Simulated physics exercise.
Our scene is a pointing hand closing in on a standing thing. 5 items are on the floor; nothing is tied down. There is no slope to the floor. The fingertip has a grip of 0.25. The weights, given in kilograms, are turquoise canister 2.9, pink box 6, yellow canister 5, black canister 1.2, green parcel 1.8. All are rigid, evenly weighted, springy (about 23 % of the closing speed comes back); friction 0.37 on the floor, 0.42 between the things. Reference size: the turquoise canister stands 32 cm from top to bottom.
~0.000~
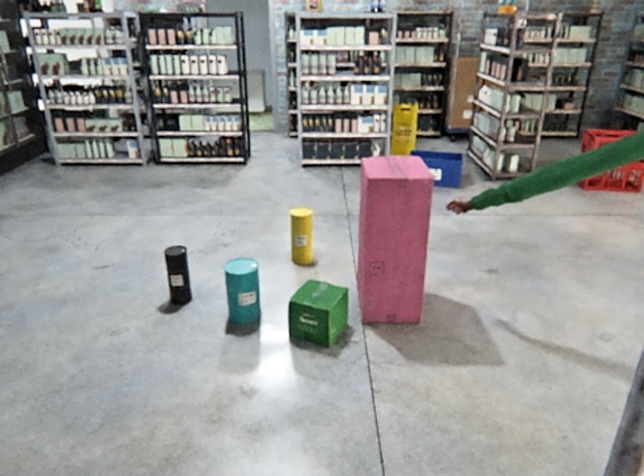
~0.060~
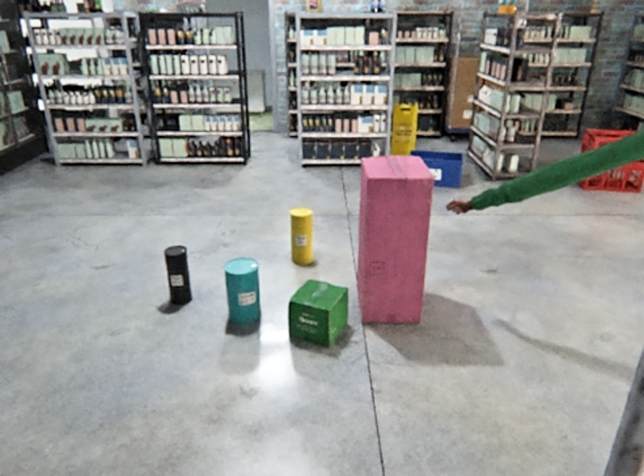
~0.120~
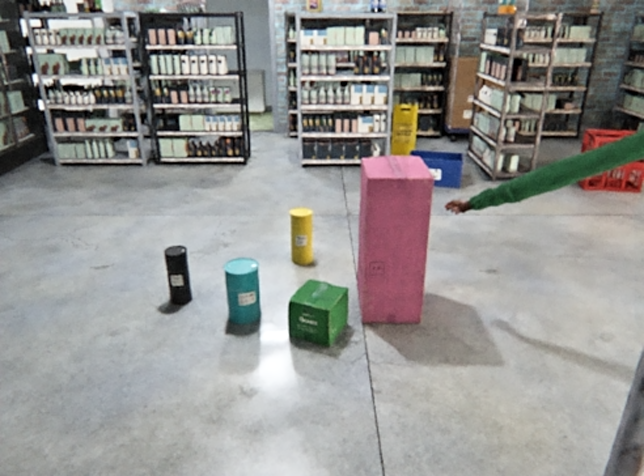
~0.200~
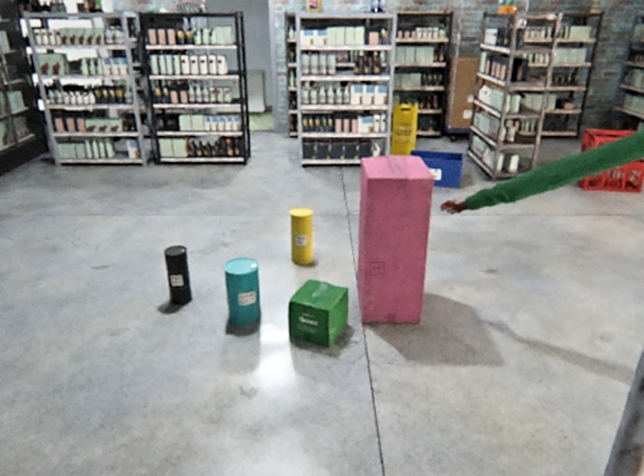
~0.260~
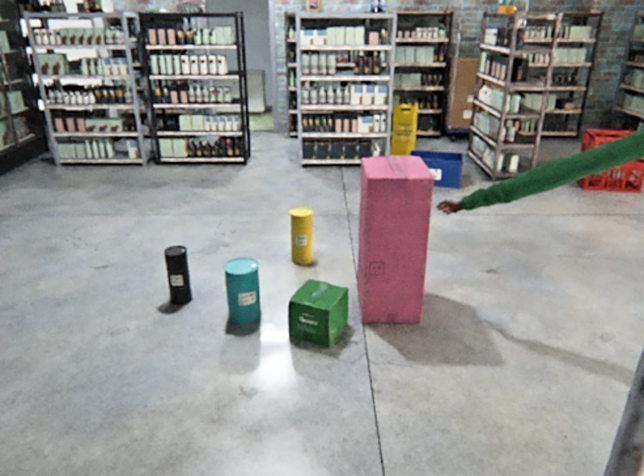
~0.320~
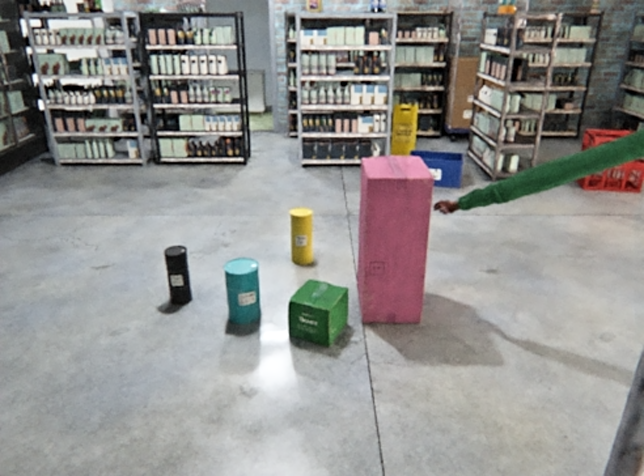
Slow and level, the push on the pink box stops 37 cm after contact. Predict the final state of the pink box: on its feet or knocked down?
It goes over.
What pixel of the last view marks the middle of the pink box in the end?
Near (337, 254).
After 1.02 s, 30 cm of travel; pink box leaning 17° near (367, 234).
After 1.52 s, 47 cm of travel; pink box leaning 39° near (345, 239); green parcel slid 3 cm.
At rest (2.5 s), tipped over on the floor, pink box; the other 4 in place, give or take 14 cm. Seen from the same camera at the end, pink box near (338, 254).
